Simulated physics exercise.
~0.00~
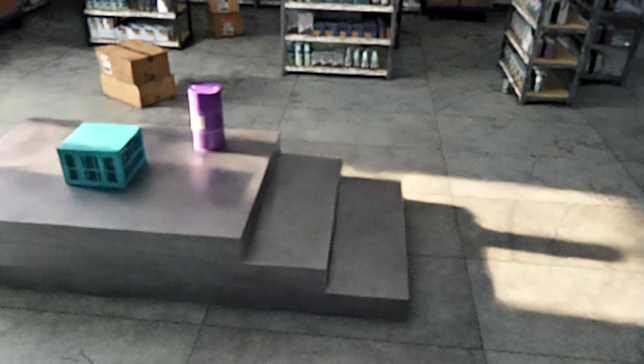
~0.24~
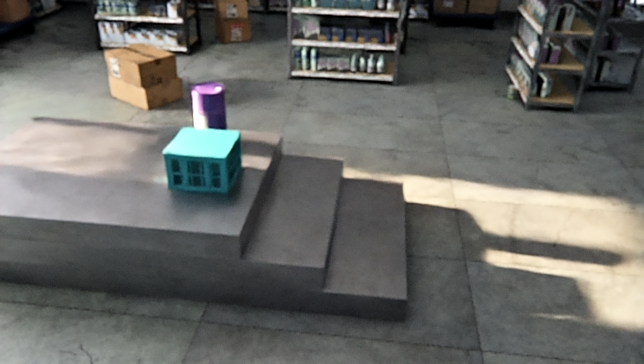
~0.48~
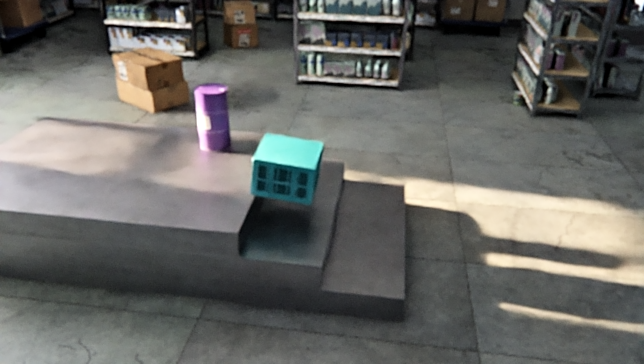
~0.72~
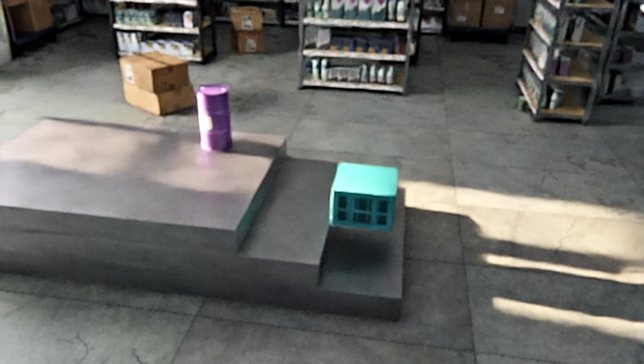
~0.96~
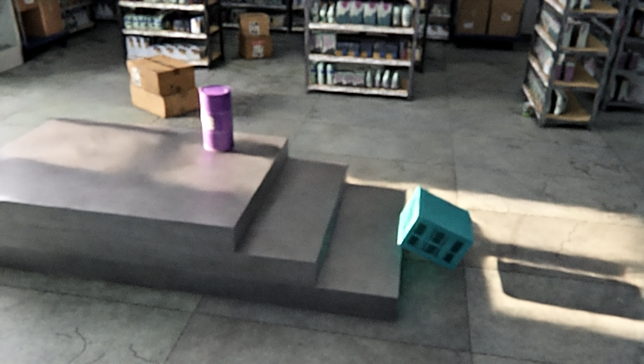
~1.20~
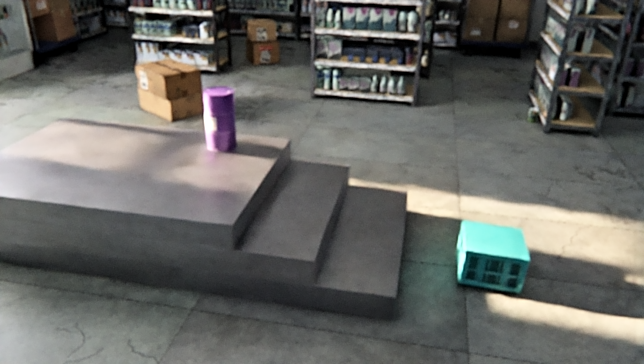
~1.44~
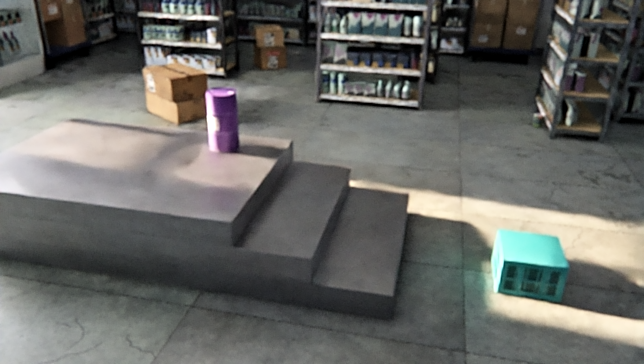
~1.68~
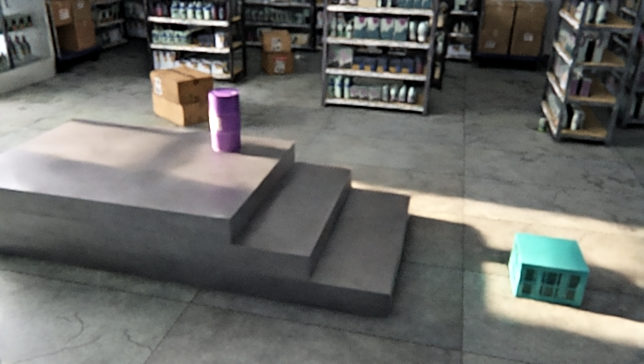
A turquoise crate slid right across a raised gray landing, passing in front of a purple canister, then dropped past the steps, tipping as it fell, and slid to rest on the sunlit lower floor while the canister stayed put.
